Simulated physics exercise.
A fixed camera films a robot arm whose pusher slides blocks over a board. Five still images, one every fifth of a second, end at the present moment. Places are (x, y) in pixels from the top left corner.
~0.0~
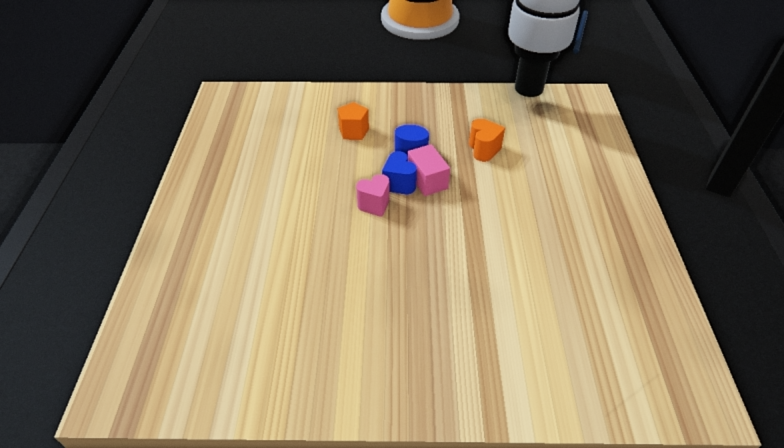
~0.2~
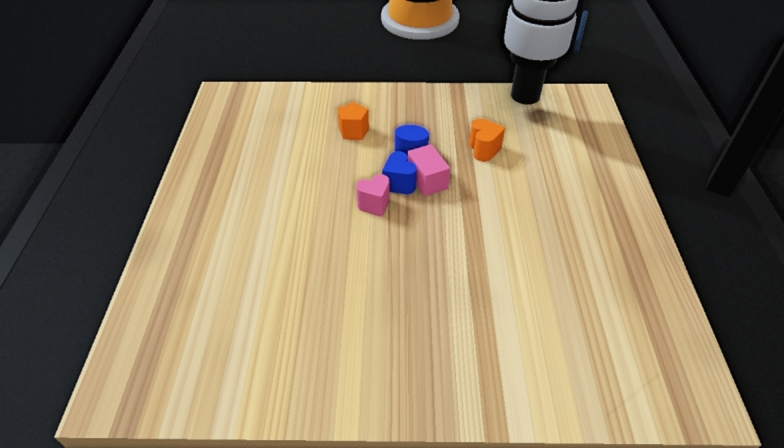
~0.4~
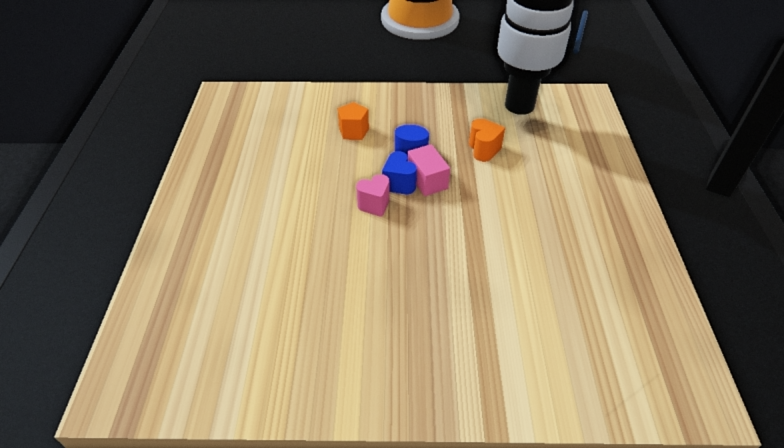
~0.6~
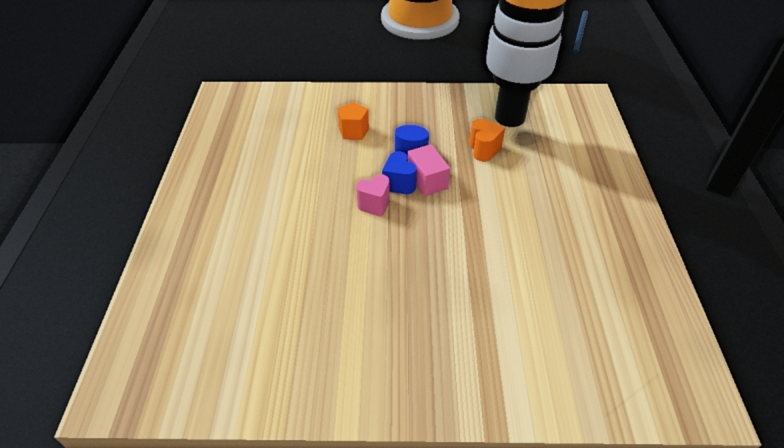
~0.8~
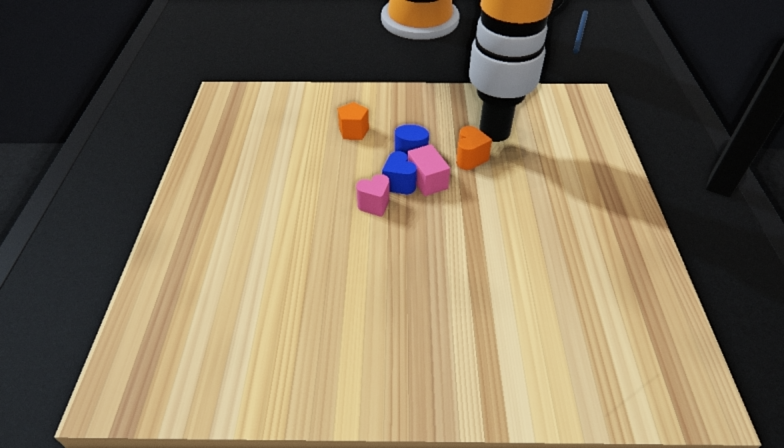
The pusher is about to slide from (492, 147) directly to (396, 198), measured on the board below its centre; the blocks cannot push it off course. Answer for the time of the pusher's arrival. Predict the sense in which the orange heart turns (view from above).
It spins anti-clockwise.
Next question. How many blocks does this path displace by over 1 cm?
I'm going with three or more.
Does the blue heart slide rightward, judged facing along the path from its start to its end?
Yes, that is how it ends up.
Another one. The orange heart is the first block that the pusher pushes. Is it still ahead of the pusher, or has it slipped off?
That block remains ahead.
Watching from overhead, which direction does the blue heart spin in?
Watching from overhead, you'd notice the blue heart rotating clockwise.
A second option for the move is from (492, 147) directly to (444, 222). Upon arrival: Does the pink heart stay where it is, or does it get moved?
It is shoved along.
The first path, step by step. One third of the way, pusher (463, 148); blue heart (388, 166), turned 20° clockwise; pink oblong block (417, 169), turned 15° clockwise; orange heart (442, 156), turned 15° anticlockwise.
Two thirds of the way, pusher (431, 165); pink heart (351, 191), turned 75° anticlockwise; blue heart (360, 169), turned 70° clockwise; pink oblong block (383, 186), turned 20° clockwise; orange heart (410, 175), turned 15° anticlockwise.
At the end, pusher (396, 183); pink heart (321, 201), turned 30° anticlockwise; blue heart (356, 171), turned 95° clockwise; pink oblong block (351, 204); orange heart (380, 198), turned 25° anticlockwise.
